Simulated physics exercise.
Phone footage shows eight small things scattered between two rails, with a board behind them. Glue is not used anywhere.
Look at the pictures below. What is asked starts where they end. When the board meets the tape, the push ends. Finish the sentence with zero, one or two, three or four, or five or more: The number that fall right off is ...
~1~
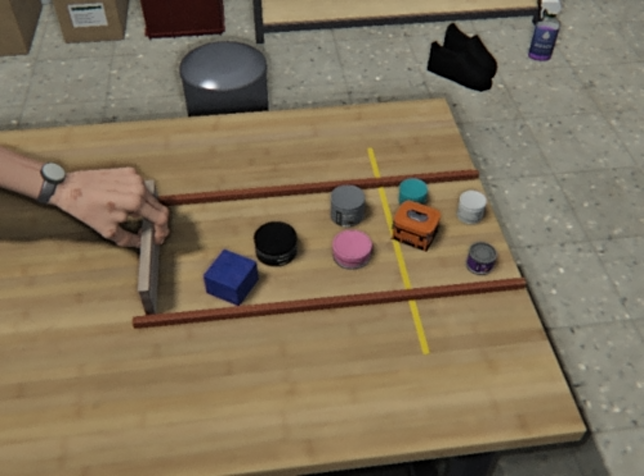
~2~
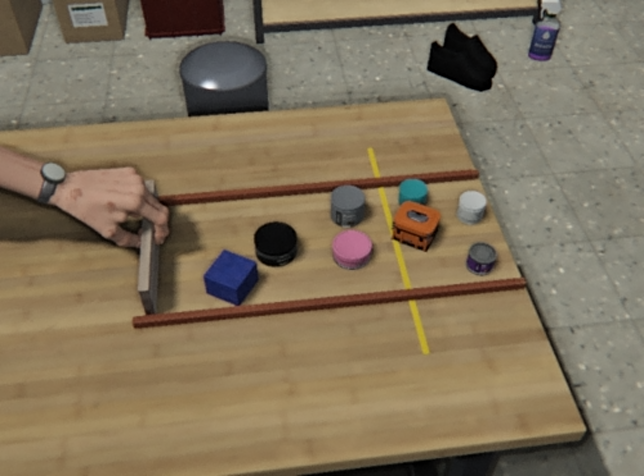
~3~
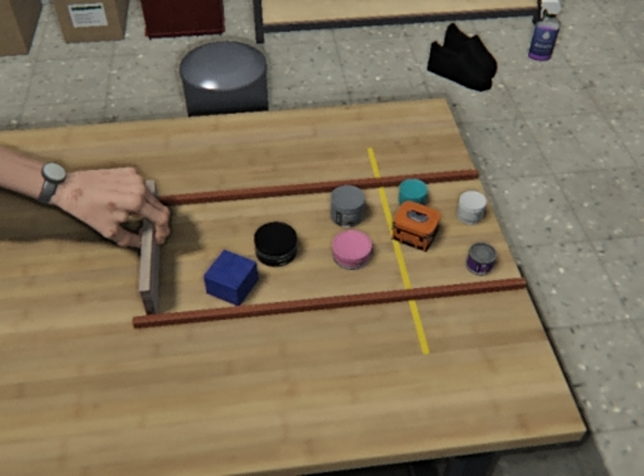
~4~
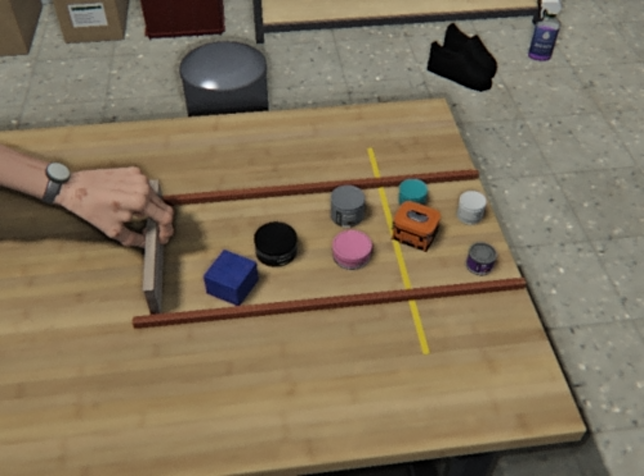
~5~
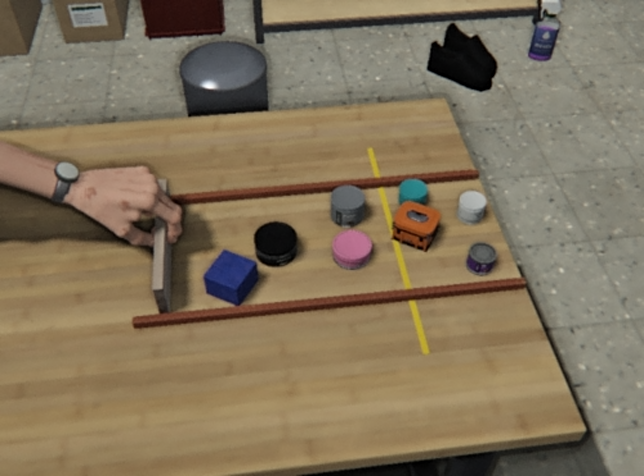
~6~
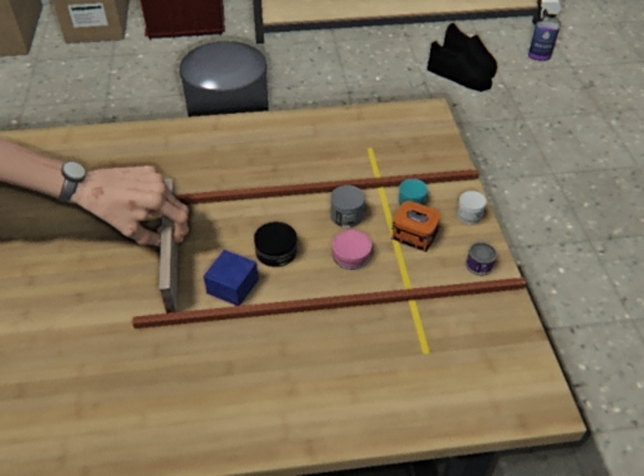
The number that fall right off is zero.
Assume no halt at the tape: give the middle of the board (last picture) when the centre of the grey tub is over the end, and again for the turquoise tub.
The middle would be close to (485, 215) and then close to (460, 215).
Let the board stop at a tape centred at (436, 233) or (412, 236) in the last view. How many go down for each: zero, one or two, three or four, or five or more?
First place: Either one or two; second place: No fall at all.
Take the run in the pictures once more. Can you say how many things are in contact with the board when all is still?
Result: 3 in all.
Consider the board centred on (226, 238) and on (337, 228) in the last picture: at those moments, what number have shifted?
Note: First position 1; second position 5.
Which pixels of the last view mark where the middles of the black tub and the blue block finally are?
Same order as the question: First (414, 227), second (421, 255).
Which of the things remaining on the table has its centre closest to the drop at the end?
Answer: The white tub.
Early on, none off yet; white tub at rest near (471, 208); purple tin at rest near (481, 259); turquoise tub at rest near (413, 195).
Finally, the number that fall off is zero.
